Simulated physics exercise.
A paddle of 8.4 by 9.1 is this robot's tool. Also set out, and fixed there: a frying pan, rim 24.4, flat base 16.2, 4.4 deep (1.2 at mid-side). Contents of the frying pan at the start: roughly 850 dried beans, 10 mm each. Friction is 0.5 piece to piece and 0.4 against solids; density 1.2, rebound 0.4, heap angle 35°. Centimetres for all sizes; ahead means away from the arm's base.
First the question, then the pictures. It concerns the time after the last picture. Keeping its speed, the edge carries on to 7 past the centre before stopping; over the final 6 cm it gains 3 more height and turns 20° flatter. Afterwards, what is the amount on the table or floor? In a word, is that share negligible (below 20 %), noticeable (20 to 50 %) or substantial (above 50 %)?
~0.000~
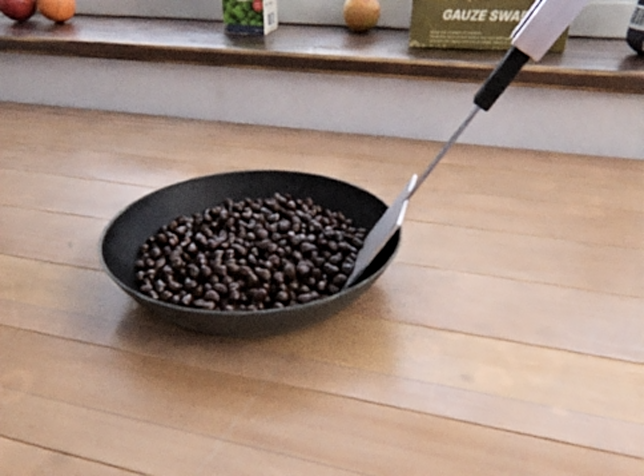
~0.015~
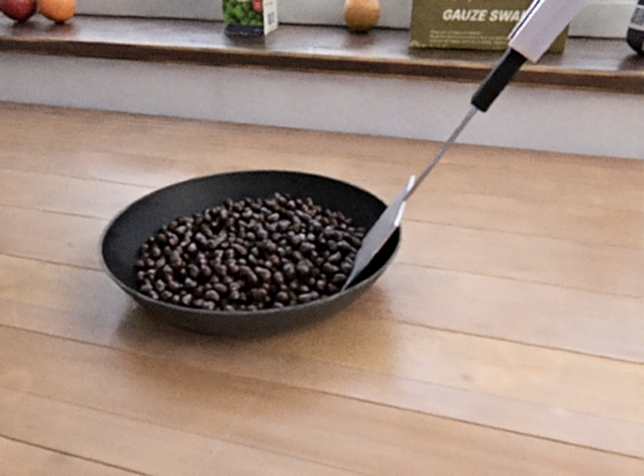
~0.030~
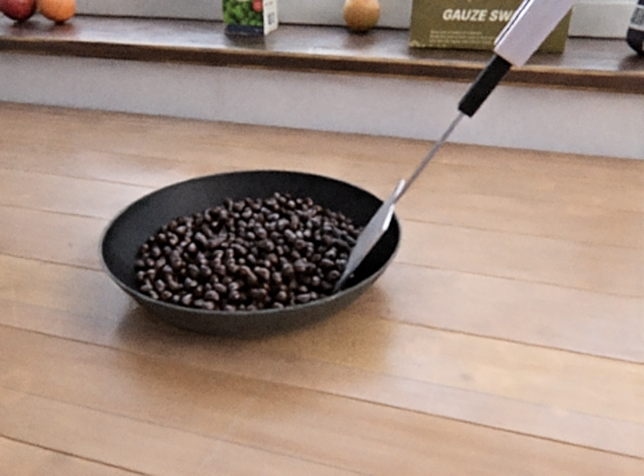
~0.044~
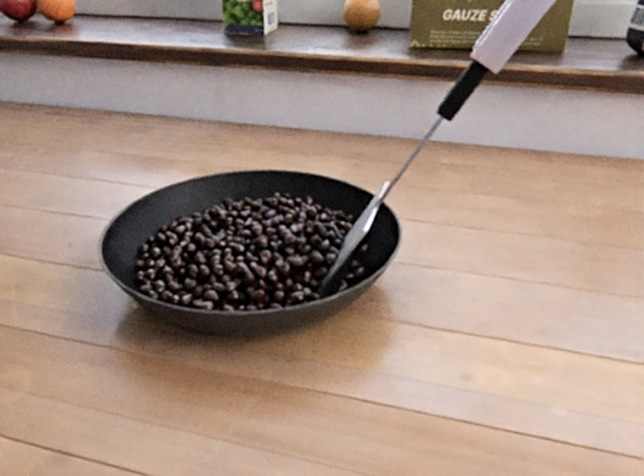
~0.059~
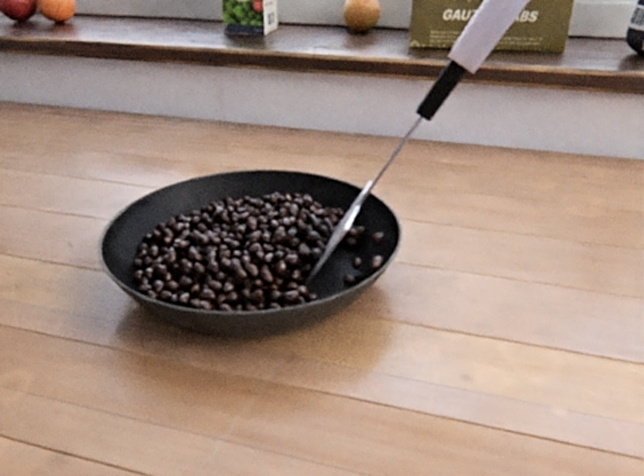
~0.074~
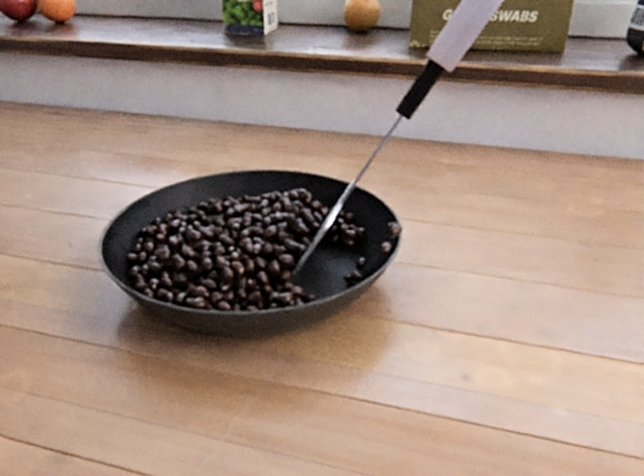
In a word, noticeable.
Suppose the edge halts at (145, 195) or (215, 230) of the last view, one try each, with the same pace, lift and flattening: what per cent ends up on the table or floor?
Around 40 per cent for the first try and 5 per cent for the second.
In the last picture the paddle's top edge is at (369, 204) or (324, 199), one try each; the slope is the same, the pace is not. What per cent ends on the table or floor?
Respectively, around 10 and 30 per cent.
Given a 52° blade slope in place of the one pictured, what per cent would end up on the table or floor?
It would then be close to 20 %.
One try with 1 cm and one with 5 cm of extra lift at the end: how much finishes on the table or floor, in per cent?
Roughly 15 per cent, then 25 per cent.
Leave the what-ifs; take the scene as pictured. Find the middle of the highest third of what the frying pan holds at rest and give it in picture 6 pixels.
I'd say around pixel (171, 226).
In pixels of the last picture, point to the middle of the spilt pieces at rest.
At about (67, 235) in the last picture.
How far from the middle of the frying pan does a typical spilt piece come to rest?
Roughly 22 cm from the middle.
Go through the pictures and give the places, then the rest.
The first frame shows paddle top edge at (408, 197), sloping 60°; upper third of the load around (261, 244), from x 140 to 360, top at y 200; 851 in the frying pan.
The second frame shows paddle top edge at (406, 198), sloping 60°; upper third of the load around (261, 244), from x 140 to 360, top at y 200.
The third frame shows paddle top edge at (395, 202), sloping 60°; upper third of the load around (265, 244), from x 140 to 360, top at y 200.
The fourth frame shows paddle top edge at (378, 204), sloping 60°; upper third of the load around (264, 241), from x 140 to 365, top at y 200.
The fifth frame shows paddle top edge at (360, 203), sloping 60°; upper third of the load around (261, 237), from x 140 to 380, top at y 200.
The sixth frame shows paddle top edge at (342, 201), sloping 60°; upper third of the load around (252, 233), from x 135 to 395, top at y 195; 850 in the frying pan, 1 on the blade or in flight.
By 0.11 s, sloping 60°, highest piece 14 above the table; 848 in the frying pan, 3 on the blade or in flight.
By 0.15 s, sloping 52°, highest piece 18 above the table; 848 in the frying pan, 3 on the blade or in flight.
By 0.36 s, sloping 40°, highest piece 19 above the table; 633 in the frying pan, 196 on the table or floor, 22 on the blade or in flight.
By 1.41 s, sloping 40°, highest piece 5 above the table; 630 in the frying pan, 221 on the table or floor.
Final count, 630 in the frying pan, 221 on the table or floor. That is 26 % on the table or floor.
